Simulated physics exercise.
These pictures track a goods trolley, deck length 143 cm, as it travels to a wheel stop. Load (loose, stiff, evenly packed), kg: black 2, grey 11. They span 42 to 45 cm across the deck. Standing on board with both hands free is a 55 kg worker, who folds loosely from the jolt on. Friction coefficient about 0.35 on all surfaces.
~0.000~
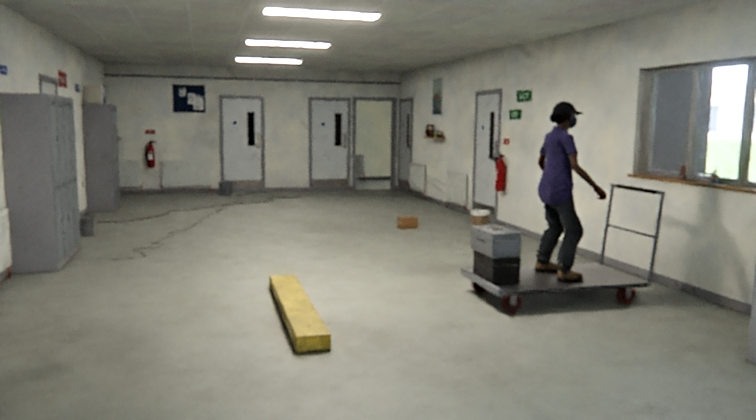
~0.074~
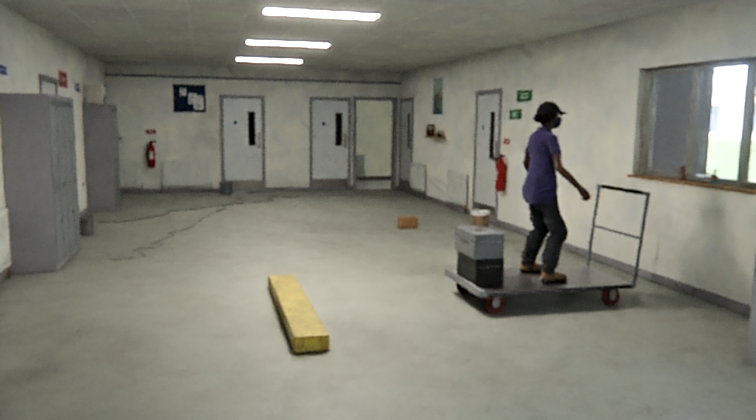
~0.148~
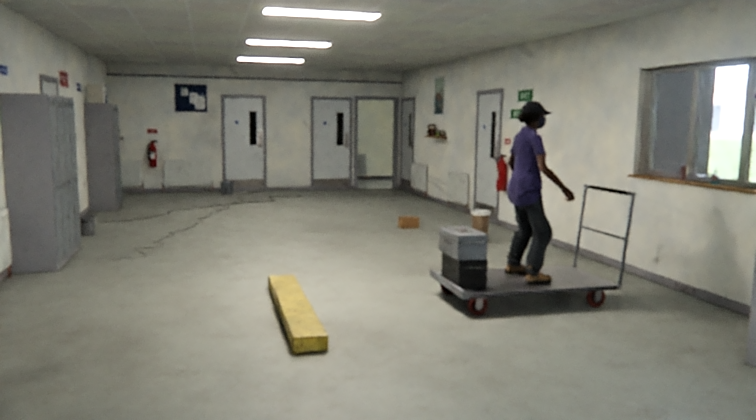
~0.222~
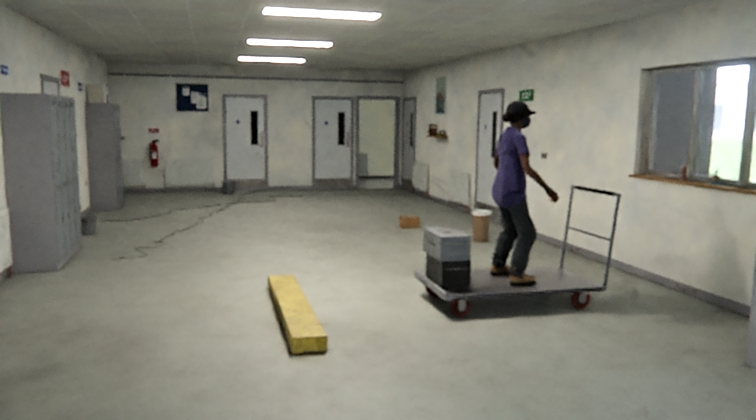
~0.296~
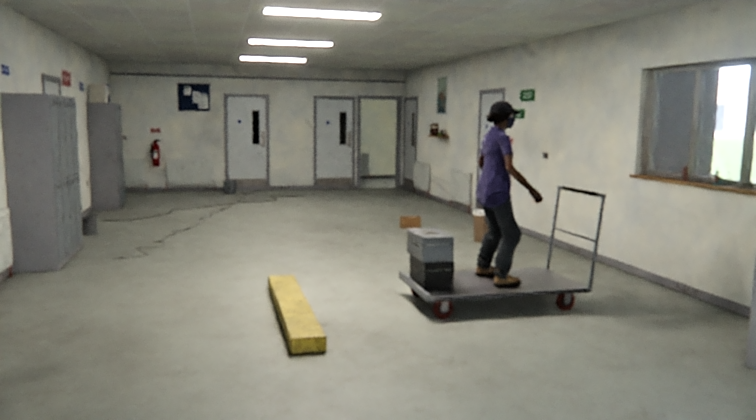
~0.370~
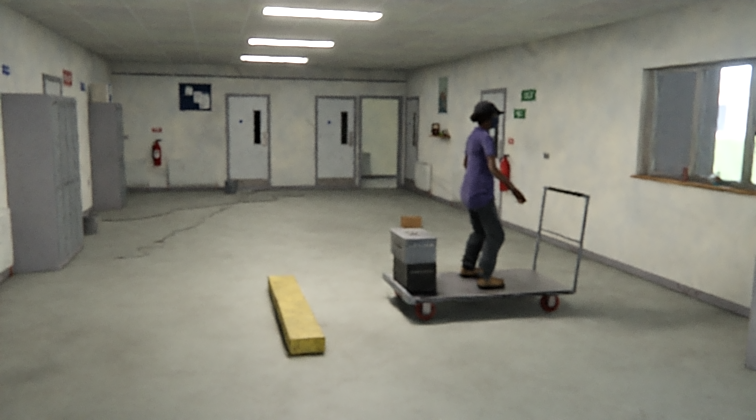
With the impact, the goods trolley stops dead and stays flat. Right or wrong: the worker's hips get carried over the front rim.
Right.
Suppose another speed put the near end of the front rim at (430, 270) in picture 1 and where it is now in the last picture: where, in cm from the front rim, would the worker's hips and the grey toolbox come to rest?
Hips: 40 cm behind; grey: 70 cm past.
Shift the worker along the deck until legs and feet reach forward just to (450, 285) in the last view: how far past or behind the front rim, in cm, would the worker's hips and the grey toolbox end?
The hips would end 60 cm past the front rim and the grey one 210 cm past it.
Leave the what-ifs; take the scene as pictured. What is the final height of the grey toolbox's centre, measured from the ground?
Height: Around 10 cm.
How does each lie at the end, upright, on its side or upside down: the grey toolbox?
Once it settles, grey is flipped fully over.
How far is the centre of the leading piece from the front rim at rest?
Roughly 140 centimetres beyond the front rim.
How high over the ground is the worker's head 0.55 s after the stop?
About 70 cm above the ground.
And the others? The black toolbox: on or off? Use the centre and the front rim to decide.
End result - black: Stays.
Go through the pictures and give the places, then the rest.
In the first picture, hips (556, 190), black toolbox (496, 266), rim corner (499, 292); 0 cm covered, 157 to go.
In the second picture, hips (540, 190), black toolbox (480, 267), rim corner (482, 293); 15 cm covered, 142 to go.
In the third picture, hips (525, 191), black toolbox (464, 268), rim corner (464, 295); 30 cm covered, 127 to go.
In the fourth picture, hips (509, 191), black toolbox (448, 269), rim corner (447, 296); 44 cm covered, 113 to go.
In the fifth picture, hips (494, 192), black toolbox (431, 270), rim corner (429, 298); 59 cm covered, 98 to go.
In the sixth picture, hips (478, 192), black toolbox (414, 272), rim corner (410, 299); 74 cm covered, 83 to go. Speed about 2.0 m/s.
Impact comes at 0.79 s.
After 1.34 s the worker's hips are 22 cm past the rim, near (269, 274) in the last picture's view.
After 1.79 s the worker's hips are 34 cm past the rim, near (255, 305) in the last picture's view.
When all is still (3.0 s), past the rim, grey toolbox and the worker's hips; behind it, black toolbox.
